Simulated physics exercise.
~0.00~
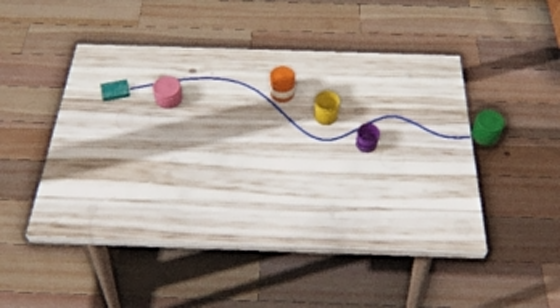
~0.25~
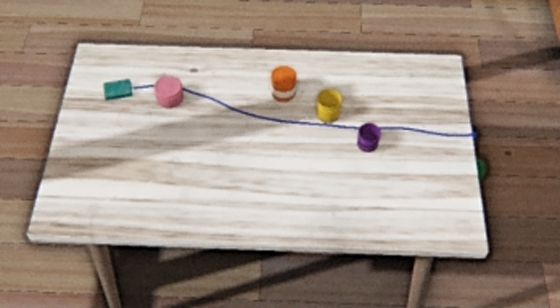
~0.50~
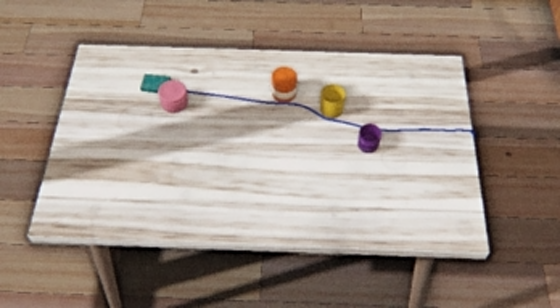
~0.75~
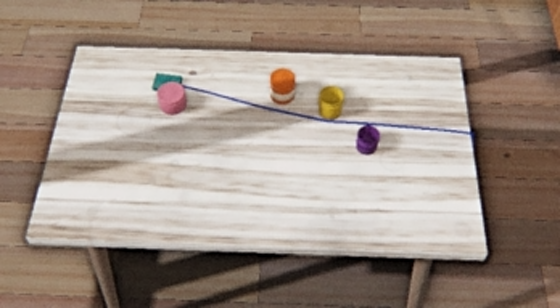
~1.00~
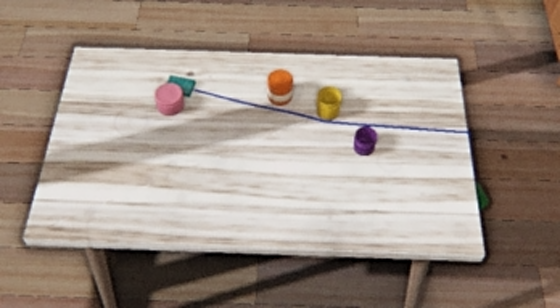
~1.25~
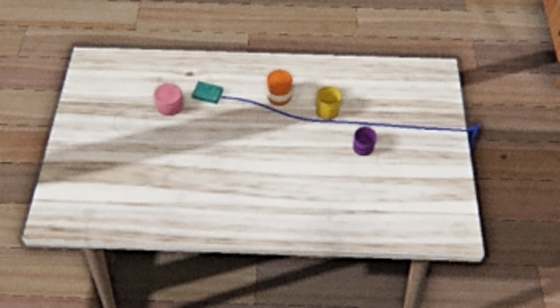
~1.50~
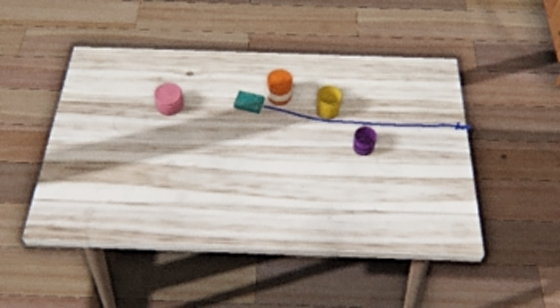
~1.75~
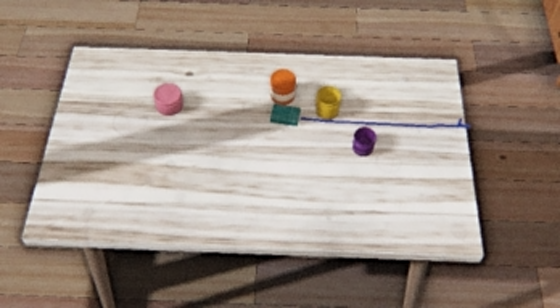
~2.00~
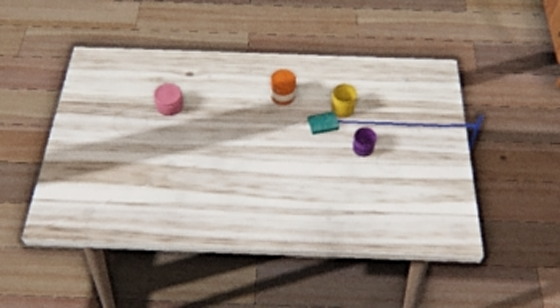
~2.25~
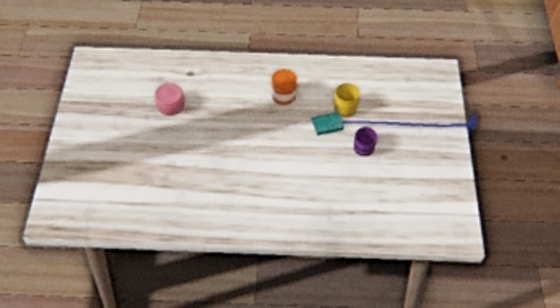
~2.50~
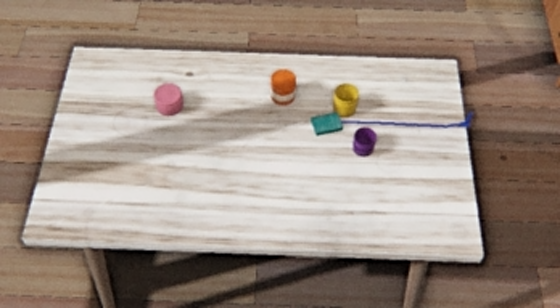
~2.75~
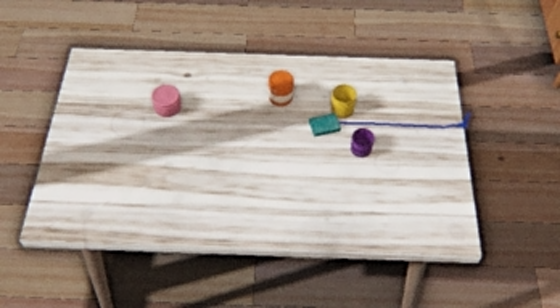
White wooden table with green object dropping off the right edge, its cable dragging a teal block rightward past cups until stopping.
